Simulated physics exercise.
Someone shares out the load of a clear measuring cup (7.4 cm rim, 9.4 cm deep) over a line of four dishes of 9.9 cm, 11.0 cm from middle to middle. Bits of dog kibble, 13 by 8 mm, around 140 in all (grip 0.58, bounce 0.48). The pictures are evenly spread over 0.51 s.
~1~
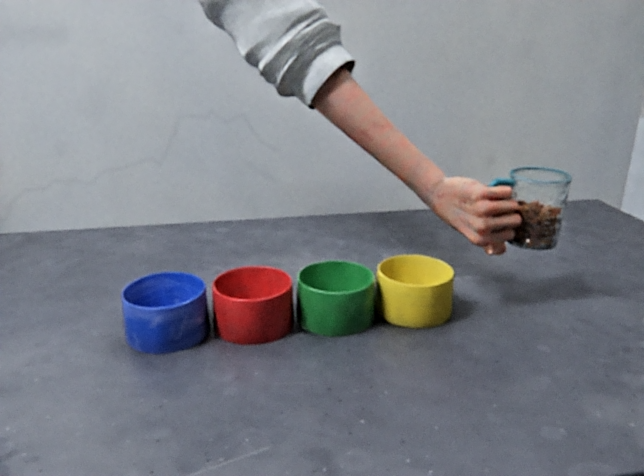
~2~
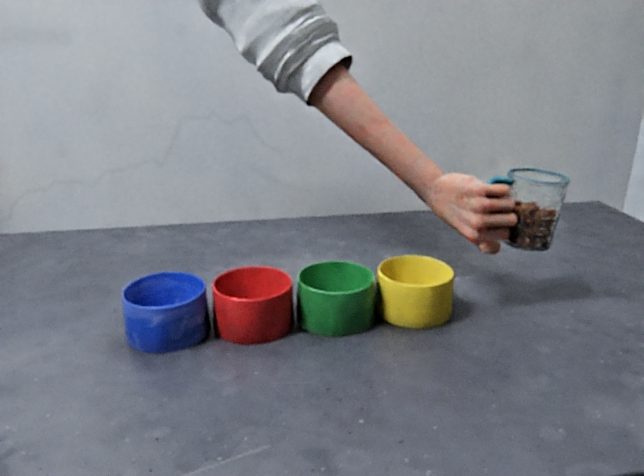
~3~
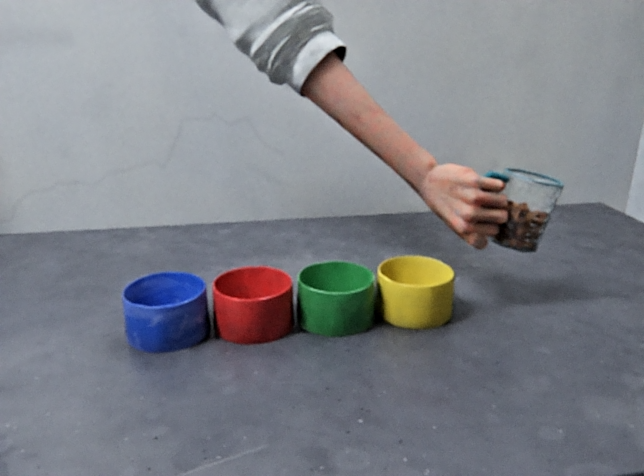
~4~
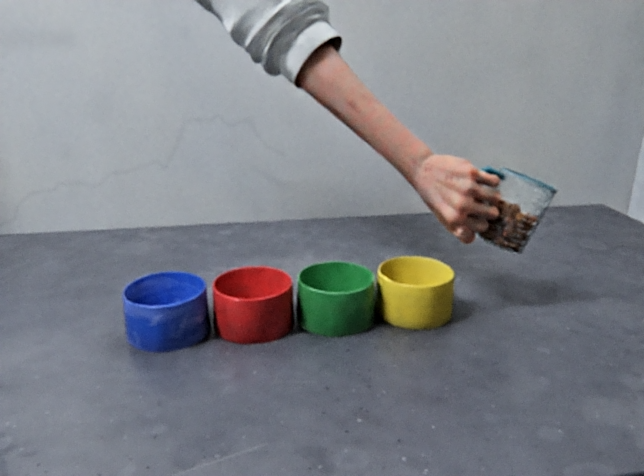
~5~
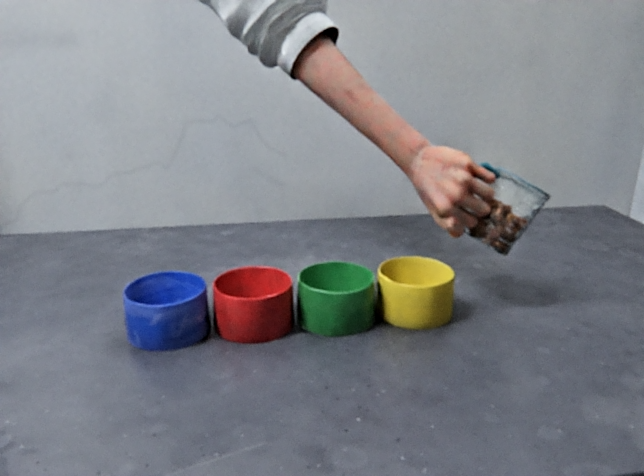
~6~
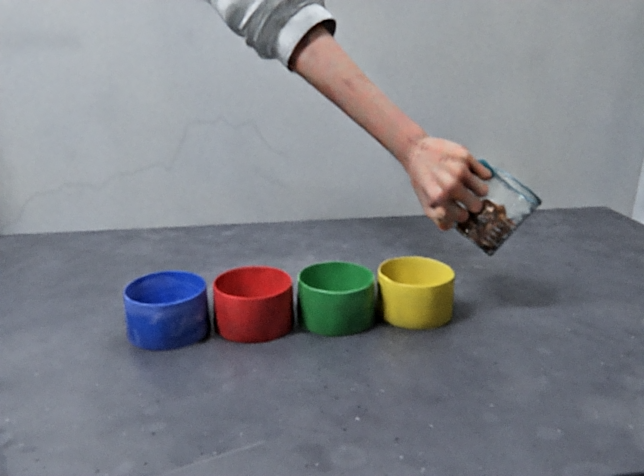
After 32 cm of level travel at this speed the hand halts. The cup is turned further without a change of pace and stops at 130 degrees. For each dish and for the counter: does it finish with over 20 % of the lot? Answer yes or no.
Red no, blue no, green no, yellow yes, counter no.
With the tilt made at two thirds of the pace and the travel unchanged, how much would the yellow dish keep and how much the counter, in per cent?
Then: Yellow 10, counter 0.
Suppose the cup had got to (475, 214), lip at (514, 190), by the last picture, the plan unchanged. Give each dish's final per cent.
Red 0; blue 0; green 100; yellow 0.
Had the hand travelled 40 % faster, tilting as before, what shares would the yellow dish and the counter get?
Yellow 10; counter 0.
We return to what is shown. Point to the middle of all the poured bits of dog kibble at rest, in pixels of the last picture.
At about (410, 298).
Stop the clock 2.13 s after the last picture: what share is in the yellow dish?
Near 100 per cent so far.
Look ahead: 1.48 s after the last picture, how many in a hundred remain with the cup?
Some 0 per cent of the load.
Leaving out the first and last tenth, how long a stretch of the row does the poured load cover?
Some 6 cm.
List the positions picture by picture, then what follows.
The first frame shows cup at (535, 208), tilt 0 degrees, lip at (566, 174), moved 0.0 cm; middle of the pieces at (536, 219); yellow dish at (415, 270); green dish at (336, 276); red dish at (252, 283); blue dish at (164, 290).
The second frame shows cup at (532, 209), tilt 4 degrees, lip at (564, 176), moved 0.6 cm; middle of the pieces at (532, 220).
The third frame shows cup at (523, 211), tilt 12 degrees, lip at (558, 182), moved 2.0 cm; middle of the pieces at (521, 222).
The fourth frame shows cup at (513, 212), tilt 20 degrees, lip at (551, 188), moved 3.4 cm; middle of the pieces at (511, 223).
The fifth frame shows cup at (504, 212), tilt 29 degrees, lip at (544, 194), moved 4.8 cm; middle of the pieces at (500, 223).
The sixth frame shows cup at (494, 213), tilt 37 degrees, lip at (536, 200), moved 6.2 cm; middle of the pieces at (489, 224); yellow dish at (416, 271); green dish at (336, 276); red dish at (253, 282); blue dish at (165, 287).
Then, 0.89 s after the last picture, tilt 110 degrees; cup holds 95 %, yellow 5 %.
Then, 1.48 s after the last picture, tilt 130 degrees; cup holds 0 %, yellow 100 %.
Then, 2.13 s after the last picture, tilt 130 degrees; cup holds 0 %, yellow 100 %.
In the end, red 0 %, blue 0 %, green 0 %, yellow 100 %, counter 0 %.
